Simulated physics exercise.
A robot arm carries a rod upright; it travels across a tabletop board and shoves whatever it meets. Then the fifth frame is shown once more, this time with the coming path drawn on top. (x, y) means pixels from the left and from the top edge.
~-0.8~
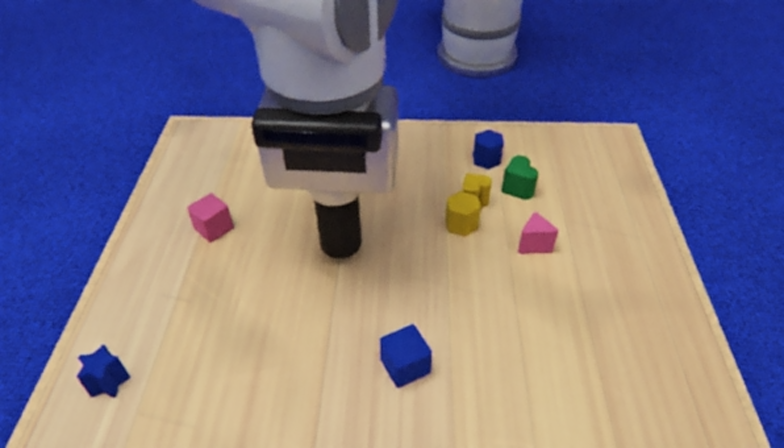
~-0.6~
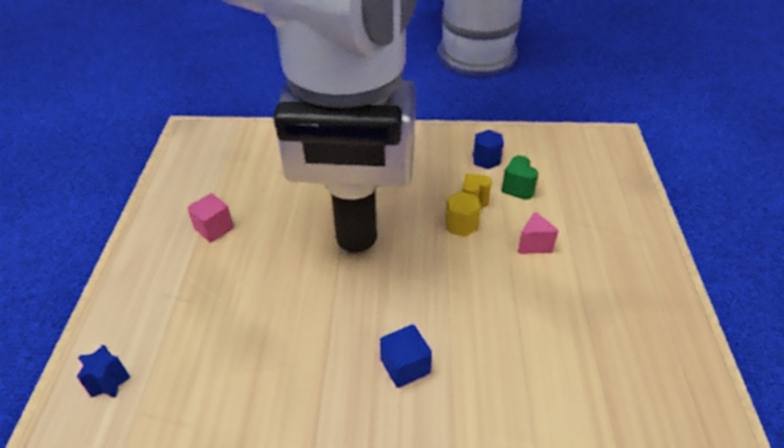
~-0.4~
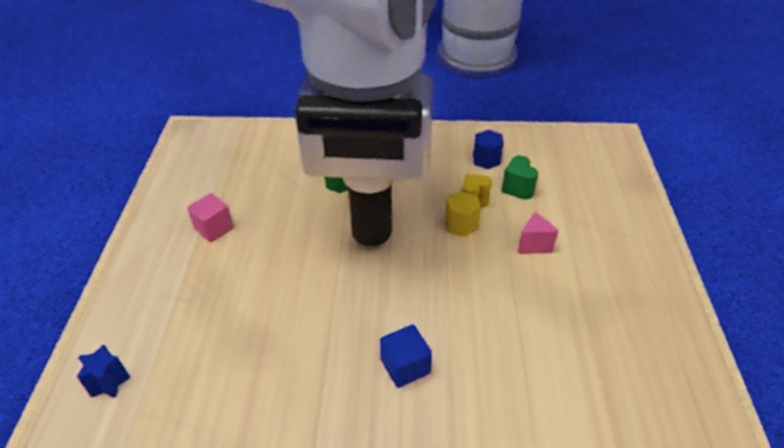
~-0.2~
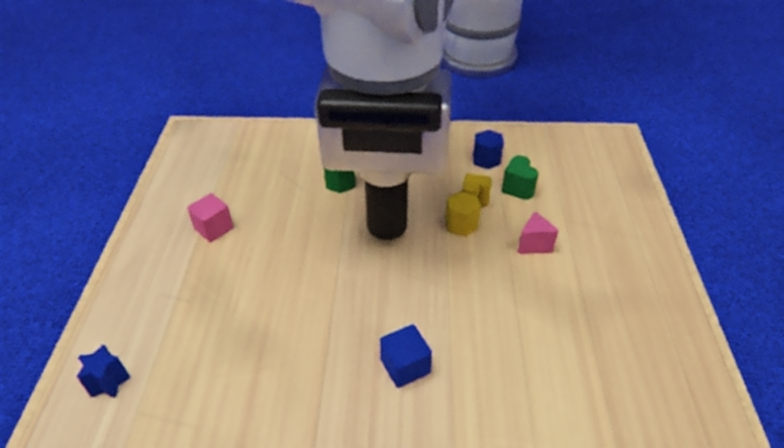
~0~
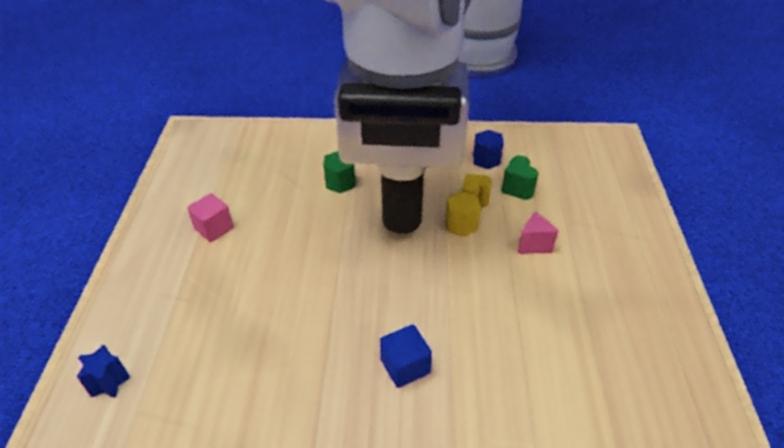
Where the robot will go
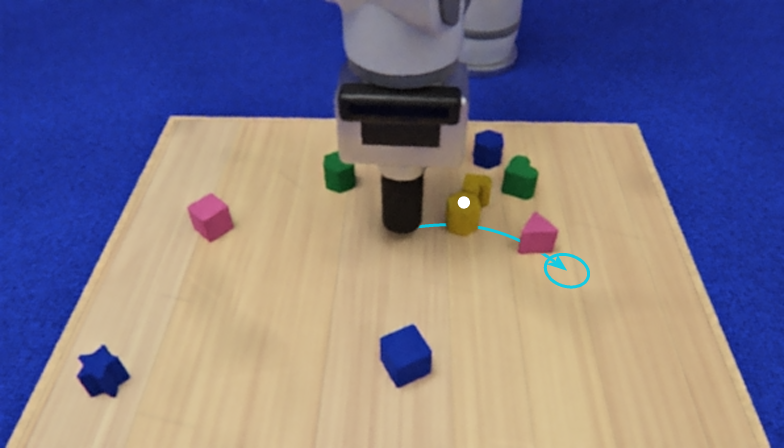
On a wooden board over blue fabric, a robot arm's black rod glides right toward yellow blocks, revealing a green block behind.
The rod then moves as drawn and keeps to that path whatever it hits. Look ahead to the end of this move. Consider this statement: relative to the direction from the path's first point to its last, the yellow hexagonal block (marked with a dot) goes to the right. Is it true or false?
The statement is incorrect.
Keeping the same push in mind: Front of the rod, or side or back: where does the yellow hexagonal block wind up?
Left aside or behind.
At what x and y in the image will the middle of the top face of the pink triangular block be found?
I predict (609, 253).
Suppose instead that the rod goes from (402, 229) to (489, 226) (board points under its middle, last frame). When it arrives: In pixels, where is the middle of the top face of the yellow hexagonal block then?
In the picture, it is at (527, 201).
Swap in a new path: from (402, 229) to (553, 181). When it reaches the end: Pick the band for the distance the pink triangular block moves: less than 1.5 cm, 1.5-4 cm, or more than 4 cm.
Its displacement is below 1.5 cm.
The line goes from (402, 229) through (459, 225) and (516, 239) to (567, 270); the dot is on the yellow hexagonal block.
The first path, step by step. One third of the way, rod at (460, 216); yellow hexagonal block at (498, 203); yellow heart block at (478, 180).
Two thirds of the way, rod at (519, 230); yellow hexagonal block at (548, 203), turned 30° anticlockwise; yellow heart block at (478, 180); pink triangular block at (552, 229).
At the end, rod at (570, 261); yellow hexagonal block at (551, 202), turned 40° anticlockwise; yellow heart block at (478, 180); green heart block unmoved; pink triangular block at (609, 253), turned 25° anticlockwise.
